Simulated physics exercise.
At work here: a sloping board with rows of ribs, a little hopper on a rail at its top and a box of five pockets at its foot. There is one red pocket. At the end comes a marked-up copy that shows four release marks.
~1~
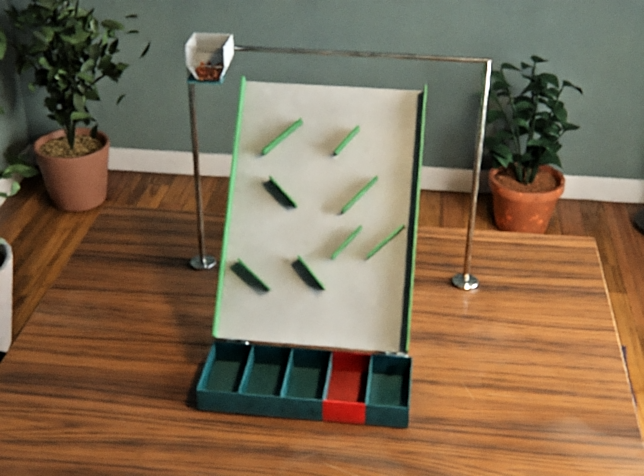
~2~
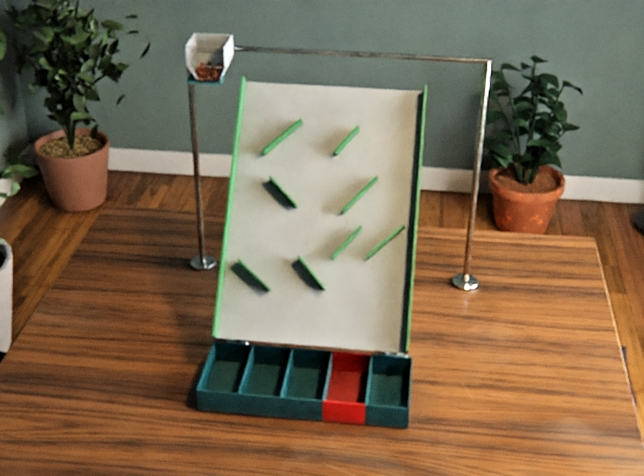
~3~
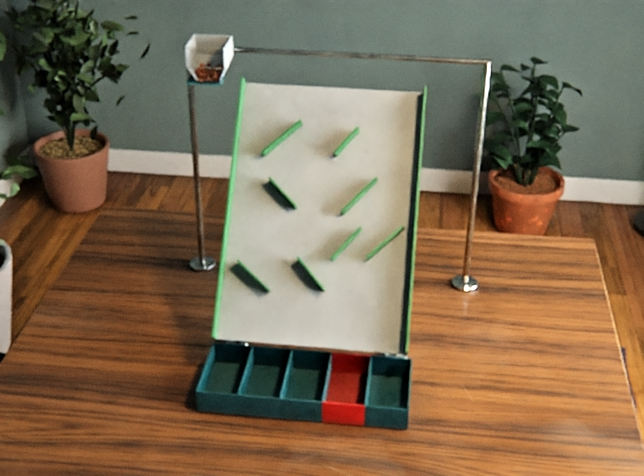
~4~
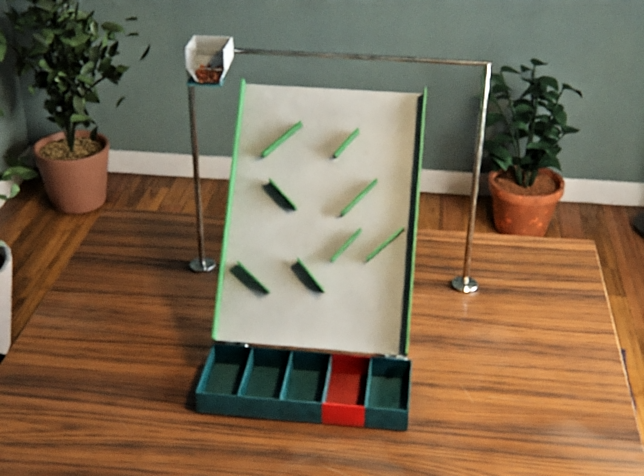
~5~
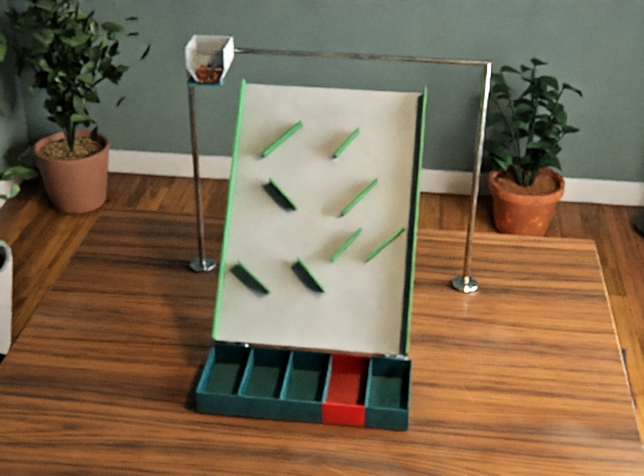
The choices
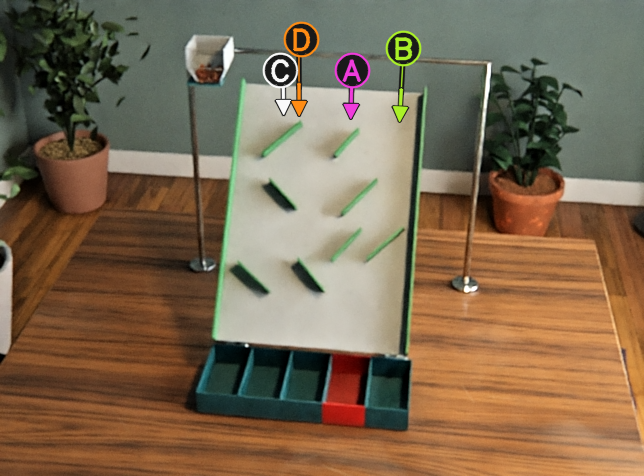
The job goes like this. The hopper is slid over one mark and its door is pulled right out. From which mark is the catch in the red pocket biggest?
A works best here.
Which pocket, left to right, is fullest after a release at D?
It is the first one.
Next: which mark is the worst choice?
C.
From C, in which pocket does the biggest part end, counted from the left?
The first.
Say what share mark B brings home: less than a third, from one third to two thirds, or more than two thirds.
Mark B gives less than a third.
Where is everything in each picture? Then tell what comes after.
Hopper at (211, 70), clay pellets, door shut, in the first frame.
Ribs (262, 151) to (301, 119), (335, 151) to (358, 126), (269, 176) to (295, 204), in the second frame.
Ribs (342, 211) to (377, 177), (331, 258) to (361, 227), (367, 257) to (404, 226), in the third frame.
Ribs (237, 261) to (268, 291), (297, 258) to (323, 290), in the fourth frame.
Red pocket at (344, 413), number 4 of 5 from the left, in the fifth frame.
On the marked copy, mark A meets the board at (350, 113); mark B meets the board at (399, 116); mark C meets the board at (283, 109); mark D meets the board at (299, 110).
With A, about two thirds in the red pocket, about a third in other pockets.
With B, a small part in the red pocket, most in other pockets, a small part outside the box.
With C, none in the red pocket, nearly all in other pockets, a small part outside the box.
With D, about a quarter in the red pocket, about two thirds in other pockets, a small part outside the box.
